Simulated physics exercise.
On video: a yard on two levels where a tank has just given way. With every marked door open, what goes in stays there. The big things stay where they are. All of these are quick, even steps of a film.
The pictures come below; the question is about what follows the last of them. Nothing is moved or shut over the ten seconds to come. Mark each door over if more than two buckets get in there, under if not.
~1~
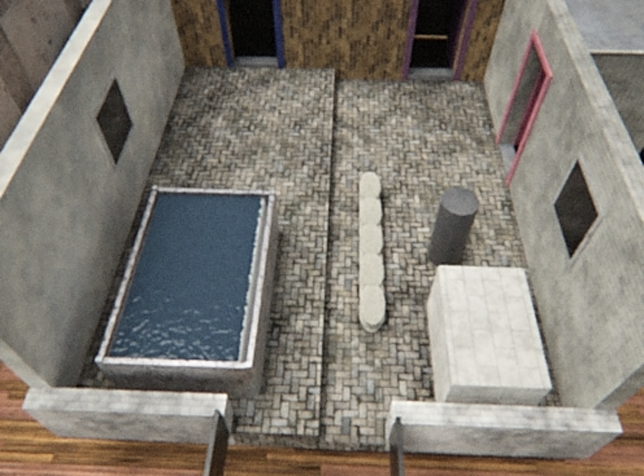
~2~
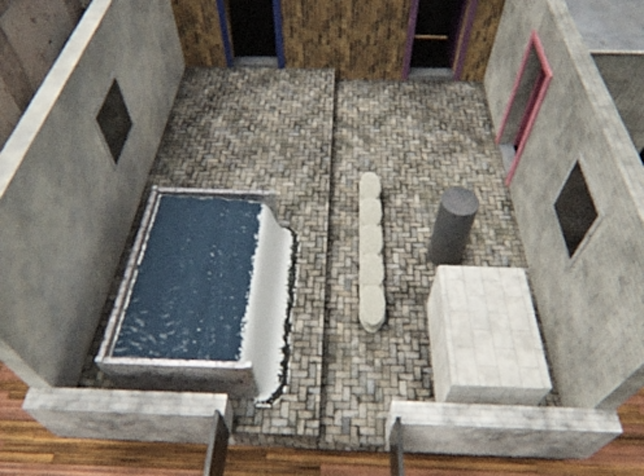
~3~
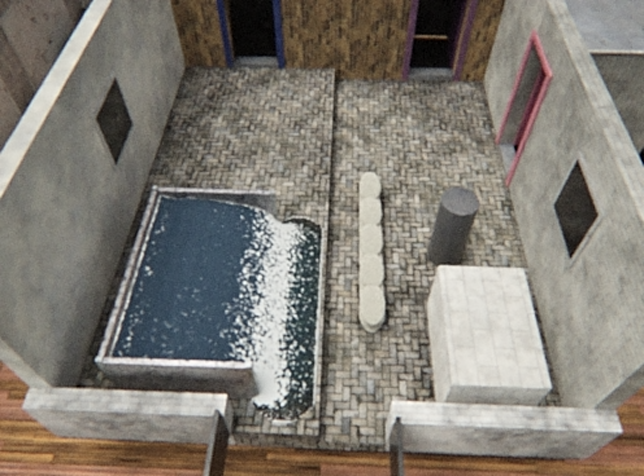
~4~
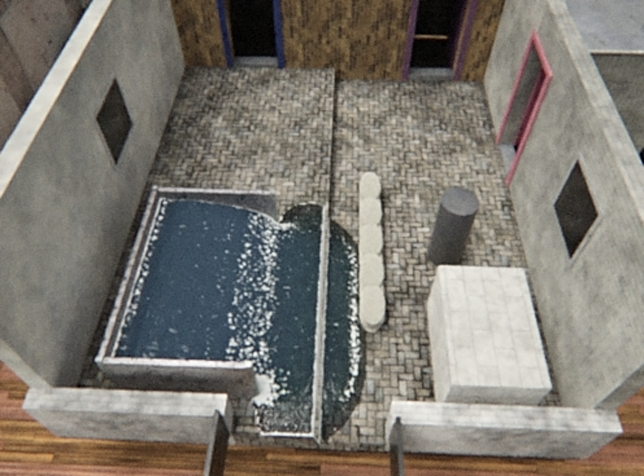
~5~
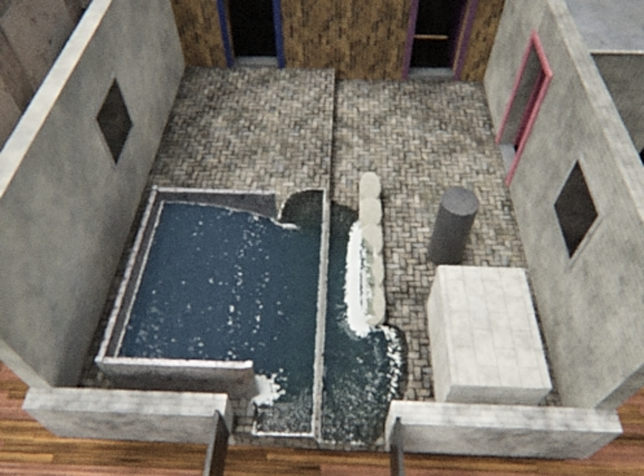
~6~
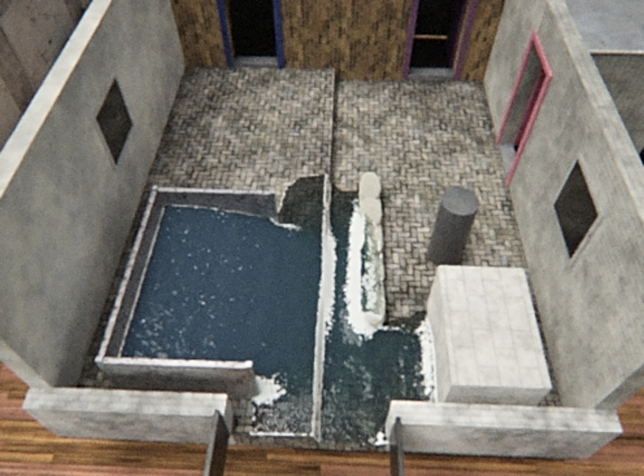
Blue door: Under, purple door: Over, pink door: Over.
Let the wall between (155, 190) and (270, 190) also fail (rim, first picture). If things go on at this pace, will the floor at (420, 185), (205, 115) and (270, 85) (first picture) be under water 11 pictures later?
The first spot is spared, the second swamped, the third swamped.
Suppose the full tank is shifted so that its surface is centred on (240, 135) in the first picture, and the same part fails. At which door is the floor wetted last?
In my view it is the blue one.
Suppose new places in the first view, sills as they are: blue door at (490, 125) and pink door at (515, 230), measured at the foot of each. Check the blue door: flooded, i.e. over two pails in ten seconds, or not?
Well, in that case the blue tops the limit.
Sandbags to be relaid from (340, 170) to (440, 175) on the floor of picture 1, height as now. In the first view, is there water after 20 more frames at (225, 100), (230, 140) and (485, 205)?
In the order asked: Untouched, untouched, swamped.
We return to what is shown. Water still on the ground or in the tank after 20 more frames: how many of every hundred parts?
Roughly 82 parts in every hundred.
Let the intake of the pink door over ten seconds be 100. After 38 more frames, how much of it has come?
Some 45 per cent.
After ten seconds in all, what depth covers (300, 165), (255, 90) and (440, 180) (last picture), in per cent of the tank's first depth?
In order: About 0, 0 and 10 in a hundred.
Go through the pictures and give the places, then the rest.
In the first frame, the tank at (197, 270) is whole and still.
In the second frame, the front is at (280, 228), out from the gap at (264, 295).
In the third frame, the front is at (308, 223), out from the gap at (264, 296).
In the fourth frame, water pours out at (265, 298) and has run to (325, 211).
In the fifth frame, the front is at (351, 213), out from the gap at (265, 298).
In the sixth frame, water pours out at (265, 298) and has run to a hidden place.
A moment on, water covers 25 % of the floor; the blue door not reached, the purple door not reached, the pink door not reached.
Next, water covers 40 % of the floor; the blue door not reached, the purple door not reached, the pink door not reached.
Then, water covers 55 % of the floor; the blue door not reached, the purple door under two buckets in, the pink door wet at the sill, nothing in.
Later, water covers 55 % of the floor; the blue door not reached, the purple door over two buckets in, the pink door over two buckets in.
In the end, water covers 55 % of the floor; the blue door not reached, the purple door far over two buckets in, the pink door over two buckets in.
